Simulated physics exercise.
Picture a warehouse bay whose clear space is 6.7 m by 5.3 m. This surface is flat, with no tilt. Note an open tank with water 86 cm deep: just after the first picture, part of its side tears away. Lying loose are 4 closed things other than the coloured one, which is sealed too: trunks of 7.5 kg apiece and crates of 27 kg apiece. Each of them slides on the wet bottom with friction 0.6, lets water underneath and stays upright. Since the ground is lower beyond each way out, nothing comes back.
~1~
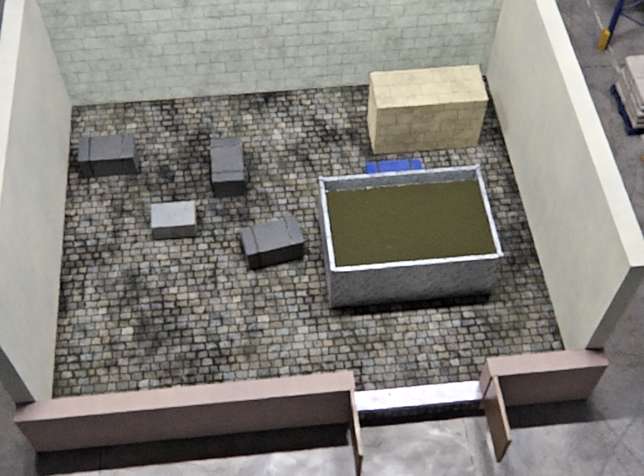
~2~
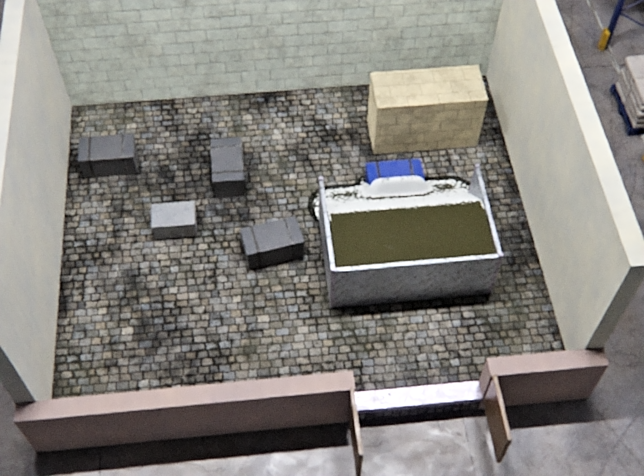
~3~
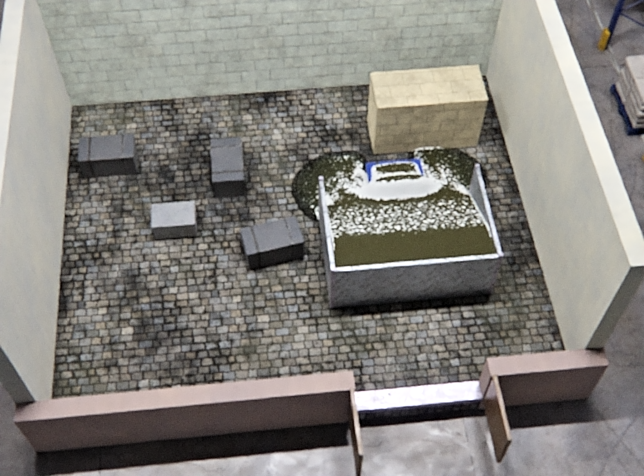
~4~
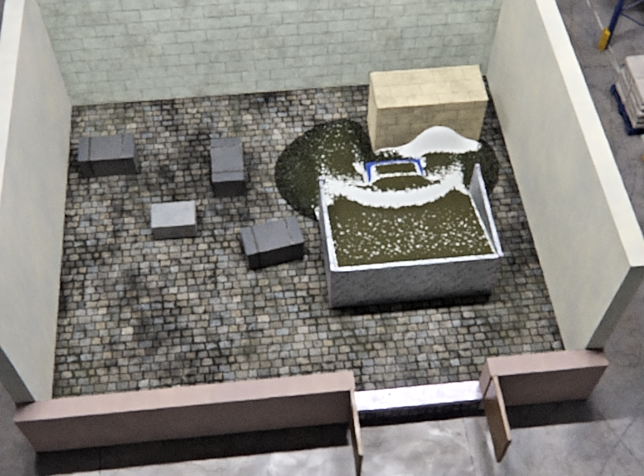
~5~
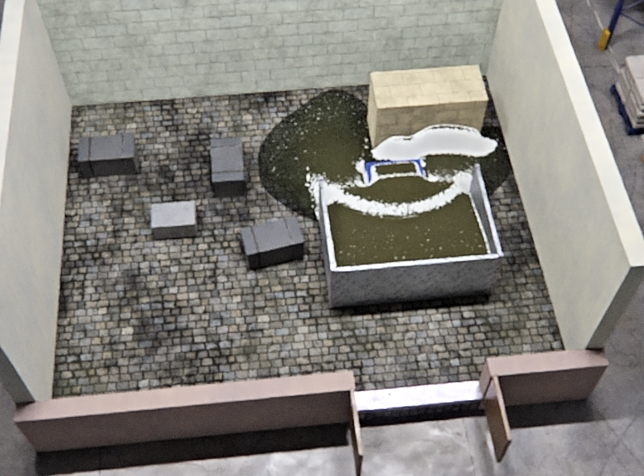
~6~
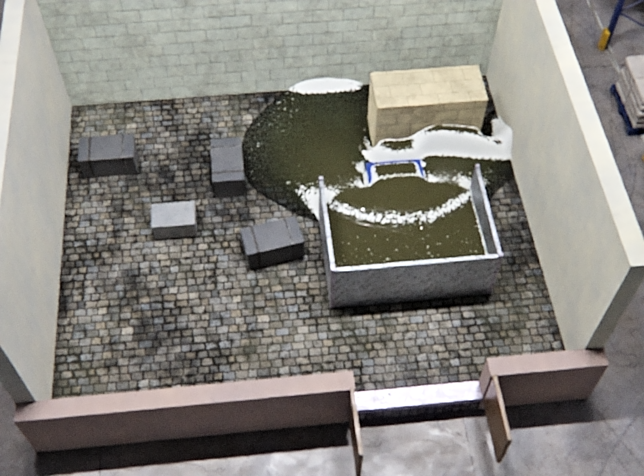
We see murky green water pour from the back of an open tank in a walled, cobbled bay, foaming around a blue box and a tan block, then spreading to the back wall while the grey boxes stay still.
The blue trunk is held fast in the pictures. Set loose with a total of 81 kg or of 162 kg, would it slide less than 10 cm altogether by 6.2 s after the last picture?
Oh, it never manages.
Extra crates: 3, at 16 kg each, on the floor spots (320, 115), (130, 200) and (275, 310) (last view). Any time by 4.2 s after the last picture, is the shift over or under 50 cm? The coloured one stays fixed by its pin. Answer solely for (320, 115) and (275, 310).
In that order: Over, less.
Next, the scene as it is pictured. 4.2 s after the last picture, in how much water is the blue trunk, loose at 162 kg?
Something like 12 centimetres.
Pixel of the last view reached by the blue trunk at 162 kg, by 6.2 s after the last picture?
Somewhere around (389, 149), I'd say.
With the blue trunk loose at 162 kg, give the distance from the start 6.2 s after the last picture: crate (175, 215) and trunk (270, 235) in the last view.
The shifts read 20 cm and 0 cm, in that sequence.
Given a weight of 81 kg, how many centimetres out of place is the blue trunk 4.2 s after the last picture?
Around 100 centimetres out of place.
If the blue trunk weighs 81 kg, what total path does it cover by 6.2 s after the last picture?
Around 120 cm in total.
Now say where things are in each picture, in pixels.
In the first picture, the blue trunk at (396, 173) rests on the ground; 2.8 m2 under water; 0 of 5 have shifted.
In the second picture, the blue trunk at (396, 173), on the bottom; 4.1 m2 under water; 0 of 5 have shifted.
In the third picture, the blue trunk at (396, 173) rests on the ground; 5.7 m2 under water; 0 of 5 have shifted.
In the fourth picture, the blue trunk at (396, 173) rests on the ground; 7.1 m2 under water; 0 of 5 have shifted.
In the fifth picture, the blue trunk at (396, 173), on the bottom; 8.6 m2 under water; 0 of 5 have shifted.
In the sixth picture, the blue trunk at (396, 173), on the bottom; 9.6 m2 under water; 0 of 5 have shifted.
Then, 0.6 s after the last picture the blue trunk would be 49 cm from its start with 81 kg and 46 cm from its start with 162 kg; 26 cm of water round it then.
Then, 2.3 s after the last picture the blue trunk would be 105 cm from its start with 81 kg and 46 cm from its start with 162 kg; 10 cm of water round it then.
Then, 4.2 s after the last picture the blue trunk would be 105 cm from its start with 81 kg and 46 cm from its start with 162 kg; 12 cm of water round it then.
Then, 6.2 s after the last picture the blue trunk would be 105 cm from its start with 81 kg and 46 cm from its start with 162 kg; 7 cm of water round it then.
